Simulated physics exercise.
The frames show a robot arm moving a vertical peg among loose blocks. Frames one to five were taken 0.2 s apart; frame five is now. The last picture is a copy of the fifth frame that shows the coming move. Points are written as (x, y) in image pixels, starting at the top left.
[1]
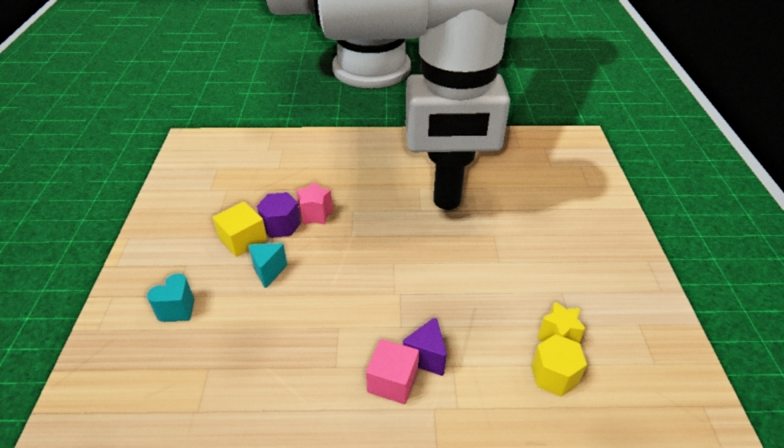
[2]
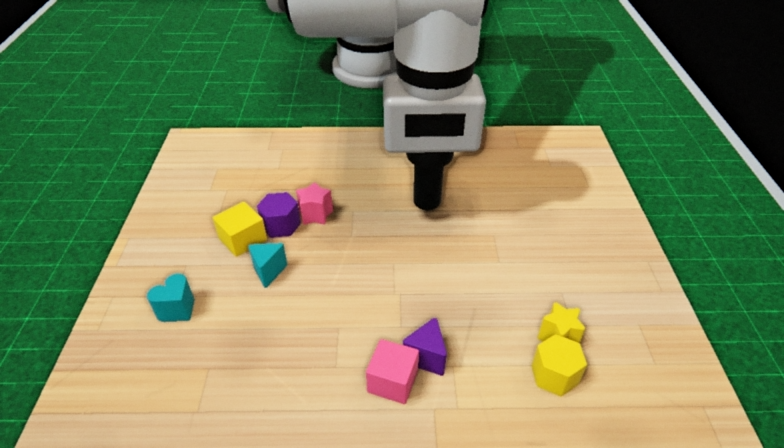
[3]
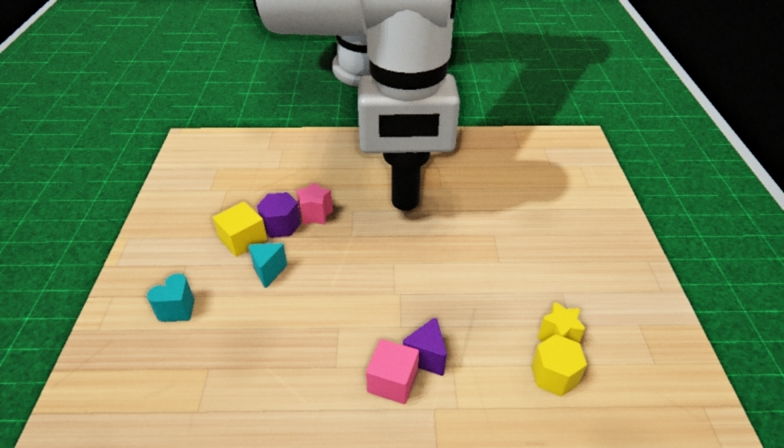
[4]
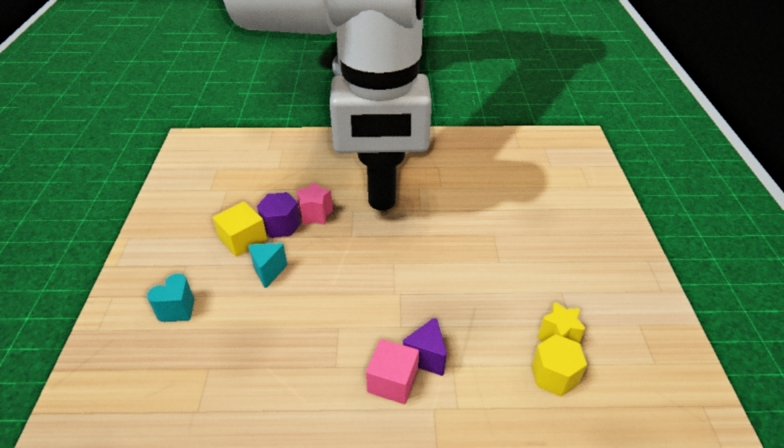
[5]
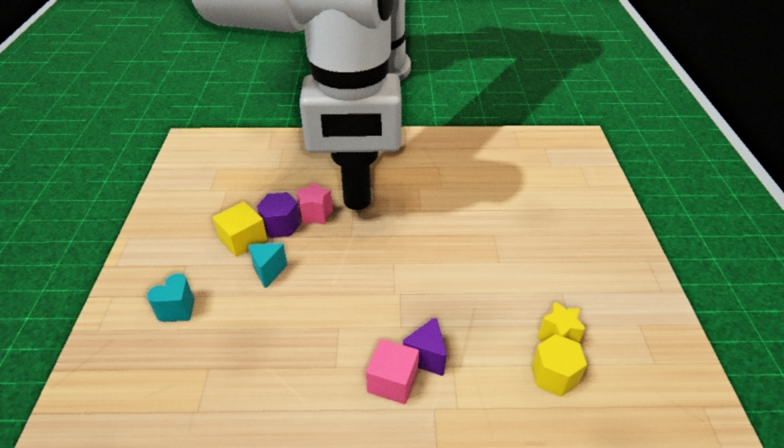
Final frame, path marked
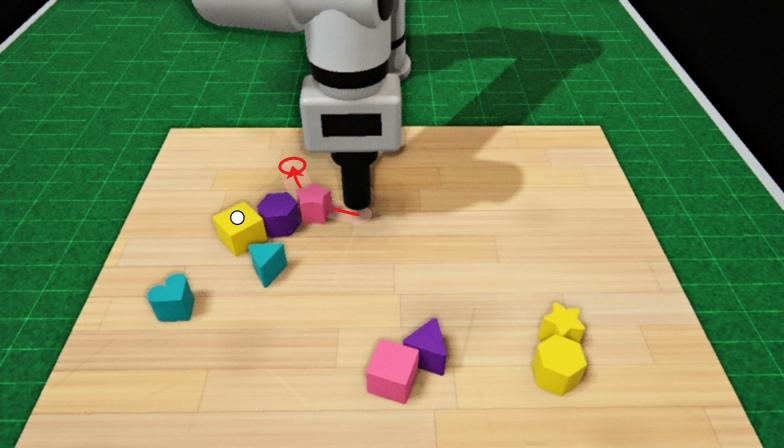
A robot arm moves its black peg left across a wooden board while colored blocks stay still.
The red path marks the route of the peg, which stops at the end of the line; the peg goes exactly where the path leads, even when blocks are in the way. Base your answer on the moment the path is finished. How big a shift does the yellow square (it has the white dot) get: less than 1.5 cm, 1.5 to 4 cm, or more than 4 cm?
The yellow square ends up very close, under 1.5 cm away.
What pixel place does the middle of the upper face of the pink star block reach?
My best guess is (280, 182).
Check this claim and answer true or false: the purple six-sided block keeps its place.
The claim does not hold.
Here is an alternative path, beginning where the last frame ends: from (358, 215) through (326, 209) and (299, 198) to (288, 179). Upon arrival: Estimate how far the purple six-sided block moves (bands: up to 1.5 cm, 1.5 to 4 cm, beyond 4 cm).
It will move between 1.5 and 4 cm.
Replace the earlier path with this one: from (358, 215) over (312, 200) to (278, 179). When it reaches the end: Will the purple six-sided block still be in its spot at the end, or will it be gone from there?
At the end, its place is different.
The drawn path runs from (358, 215) by way of (323, 205) and (300, 187) to (292, 166); the dot is on the yellow square.
On the path given first. One third of the way, peg at (322, 193); yellow square at (234, 219); purple six-sided block at (269, 204), turned 15° anticlockwise; pink star block at (294, 188), turned 35° anticlockwise.
Two thirds of the way, peg at (298, 175); yellow square at (231, 221); purple six-sided block at (265, 204), turned 25° anticlockwise; pink star block at (280, 182), turned 65° anticlockwise.
At the end, peg at (291, 154); yellow square at (231, 221); purple six-sided block at (265, 204), turned 25° anticlockwise; pink star block at (280, 182), turned 65° anticlockwise.
